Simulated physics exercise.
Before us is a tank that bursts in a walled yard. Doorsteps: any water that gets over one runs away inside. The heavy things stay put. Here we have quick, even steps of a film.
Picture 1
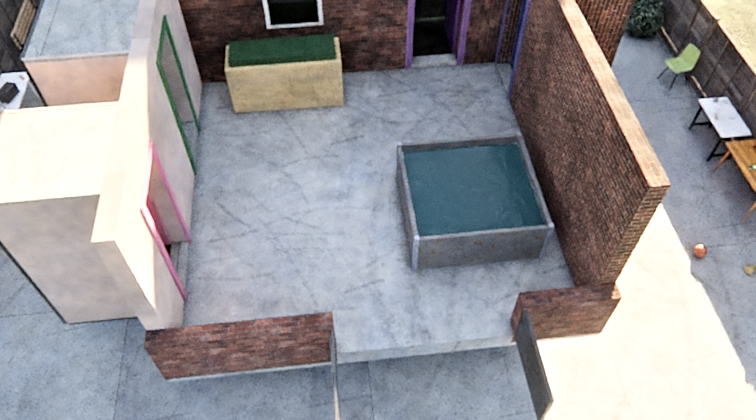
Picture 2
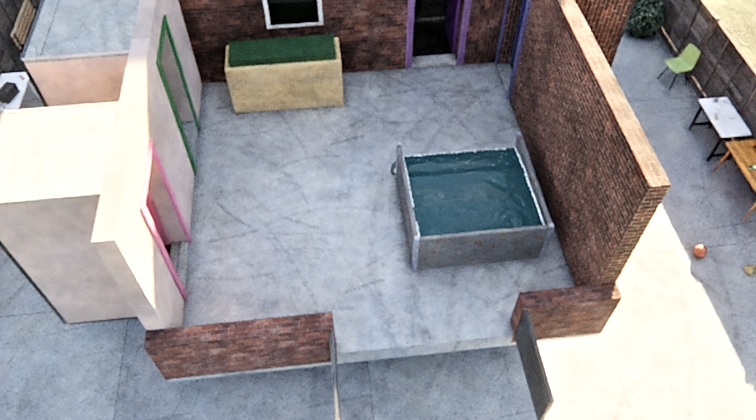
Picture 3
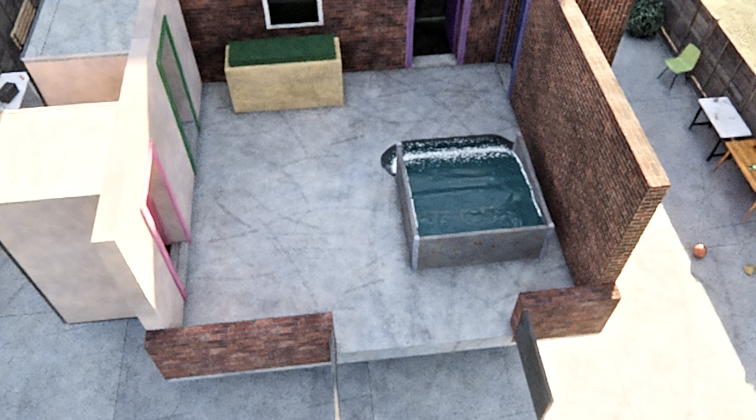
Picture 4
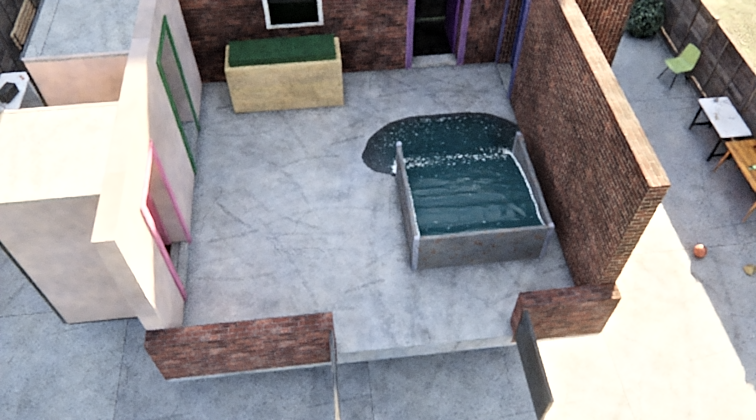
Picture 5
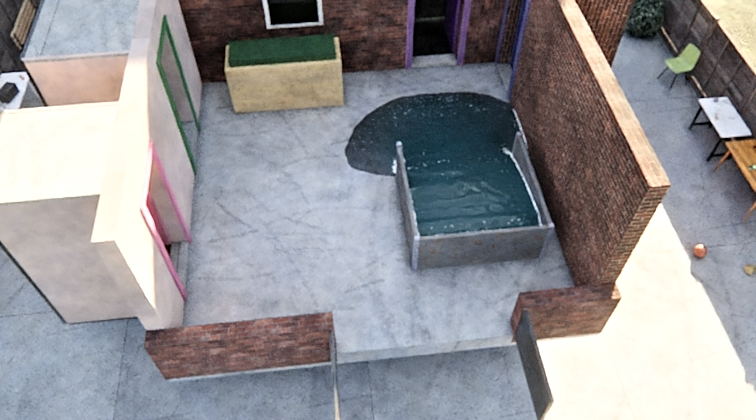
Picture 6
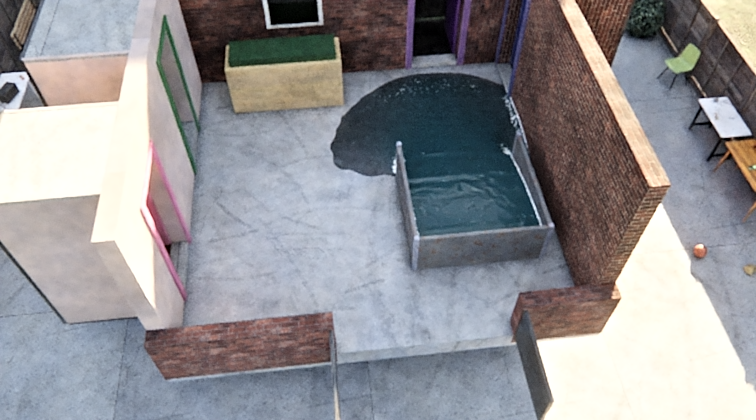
At first, an open tank of still, dark teal water sits near the brick wall in a walled yard. Then its far side gives way, the surface ripples, and white-flecked water pours out, spreading in a dark, rounded pool across the grey paving toward the back wall and the left.
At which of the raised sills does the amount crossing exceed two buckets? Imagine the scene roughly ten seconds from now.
In order: The purple door will be over the cap. The pink door will be at or under the cap. The blue door will be over the cap. The green door will be at or under the cap.
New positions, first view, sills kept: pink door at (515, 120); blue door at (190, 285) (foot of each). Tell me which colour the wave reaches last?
Answer: The blue door.
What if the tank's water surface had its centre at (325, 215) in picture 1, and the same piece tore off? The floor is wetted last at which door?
The pink door.
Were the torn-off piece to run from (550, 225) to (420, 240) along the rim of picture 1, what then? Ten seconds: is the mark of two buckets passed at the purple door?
Lab note: Purple door sits below the threshold.
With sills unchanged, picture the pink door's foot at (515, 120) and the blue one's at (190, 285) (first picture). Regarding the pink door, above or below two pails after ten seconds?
Note: Pink one comes out above.
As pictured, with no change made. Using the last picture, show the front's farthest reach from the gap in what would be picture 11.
Roughly at (316, 75).
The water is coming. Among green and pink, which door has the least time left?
The answer here is the green-painted one.
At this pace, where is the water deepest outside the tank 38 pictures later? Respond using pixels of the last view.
Somewhere around pixel (181, 353).
A moment on, water covers 30 % of the floor; the purple door far over two buckets in, the pink door not reached, the blue door under two buckets in, the green door not reached.
Next, water covers 35 % of the floor; the purple door far over two buckets in, the pink door not reached, the blue door over two buckets in, the green door not reached.
Then, water covers 50 % of the floor; the purple door far over two buckets in, the pink door not reached, the blue door far over two buckets in, the green door wet at the sill, nothing in.
Later, water covers 85 % of the floor; the purple door far over two buckets in, the pink door wet at the sill, nothing in, the blue door far over two buckets in, the green door wet at the sill, nothing in.
In the end, water covers 95 % of the floor; the purple door far over two buckets in, the pink door wet at the sill, nothing in, the blue door far over two buckets in, the green door wet at the sill, nothing in.
